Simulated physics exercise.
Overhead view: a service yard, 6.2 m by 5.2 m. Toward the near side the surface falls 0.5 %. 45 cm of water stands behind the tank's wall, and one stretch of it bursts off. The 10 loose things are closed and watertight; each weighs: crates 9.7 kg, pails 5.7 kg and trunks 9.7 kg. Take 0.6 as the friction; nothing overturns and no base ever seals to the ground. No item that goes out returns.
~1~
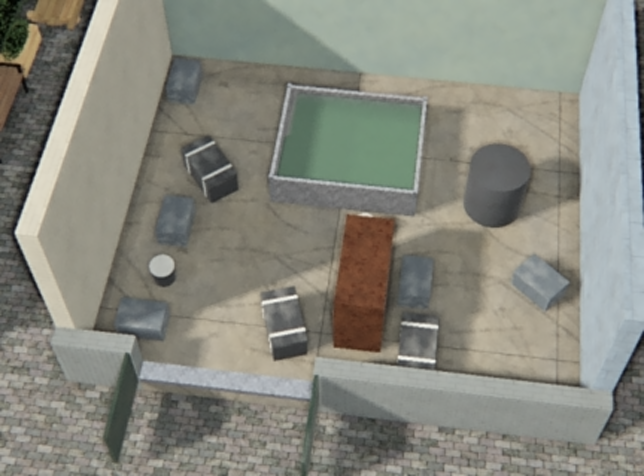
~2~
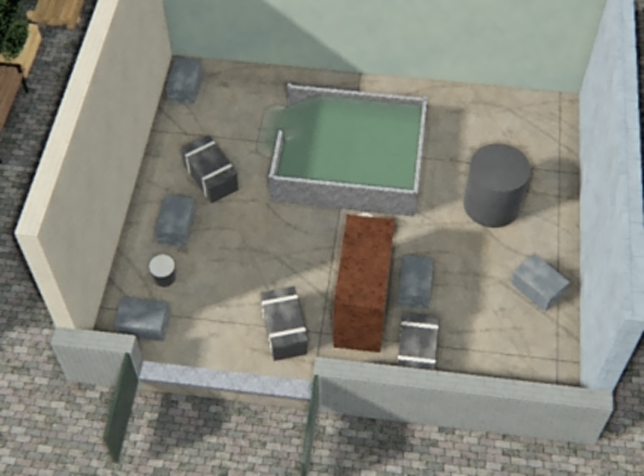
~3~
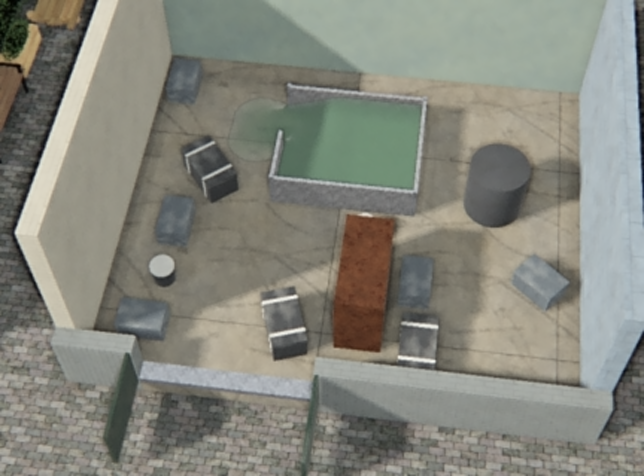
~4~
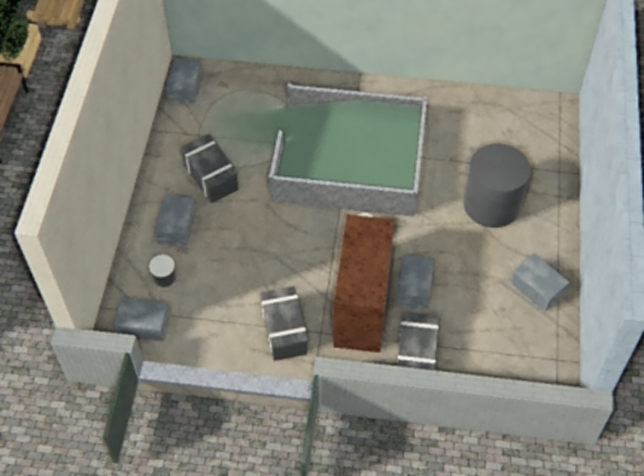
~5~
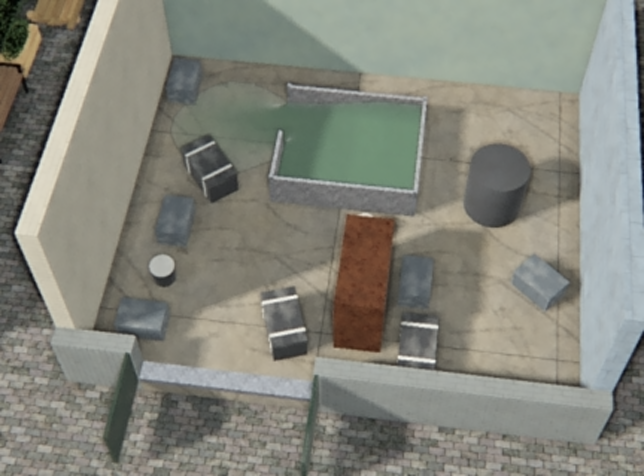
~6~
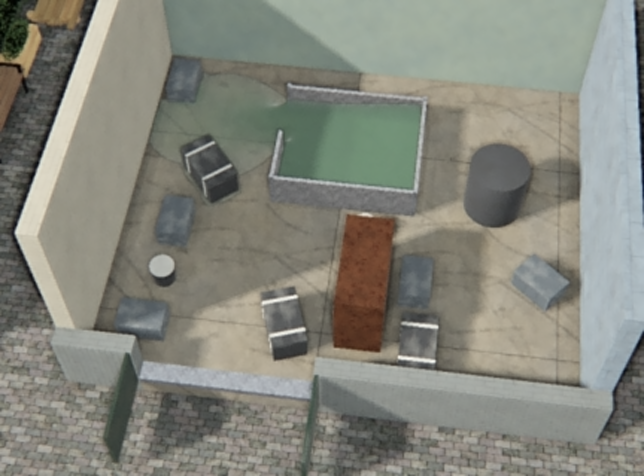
The clip shows a walled yard from above with a stone-rimmed pool of green water among grey blocks and a reddish-brown block; the pool's left side breaks open and water spreads leftward across the floor, while the objects stay still.
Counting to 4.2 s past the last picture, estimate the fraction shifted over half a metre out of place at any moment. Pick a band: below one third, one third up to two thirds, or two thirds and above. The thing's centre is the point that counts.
The share is one third up to two thirds.
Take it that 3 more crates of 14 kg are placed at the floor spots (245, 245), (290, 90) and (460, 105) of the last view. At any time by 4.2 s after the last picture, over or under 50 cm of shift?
Going through them, I'd say falls short, exceeds it and finally falls short.
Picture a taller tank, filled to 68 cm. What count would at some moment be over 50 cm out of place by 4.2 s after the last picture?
You'd get 5 in that case.
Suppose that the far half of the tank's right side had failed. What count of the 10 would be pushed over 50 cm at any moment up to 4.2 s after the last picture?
The answer then is 1.
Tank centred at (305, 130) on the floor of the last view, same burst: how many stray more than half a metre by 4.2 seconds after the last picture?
Then 5 of them would.
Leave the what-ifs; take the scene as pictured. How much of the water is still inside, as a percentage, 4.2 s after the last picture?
Roughly 98 percent.
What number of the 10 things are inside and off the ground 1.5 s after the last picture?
At that instant the tally stands at 1.
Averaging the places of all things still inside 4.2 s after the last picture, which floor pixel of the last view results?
Around (305, 274).
Then, 0.4 s after the last picture 0 of 10 are over 50 cm from their spots; 0 afloat.
Then, 1.5 s after the last picture 0 of 10 are over 50 cm from their spots; 1 afloat.
Then, 2.8 s after the last picture 0 of 10 are over 50 cm from their spots; 1 afloat.
Then, 4.2 s after the last picture 4 of 10 are over 50 cm from their spots, and 4 have been at some point; 1 afloat.
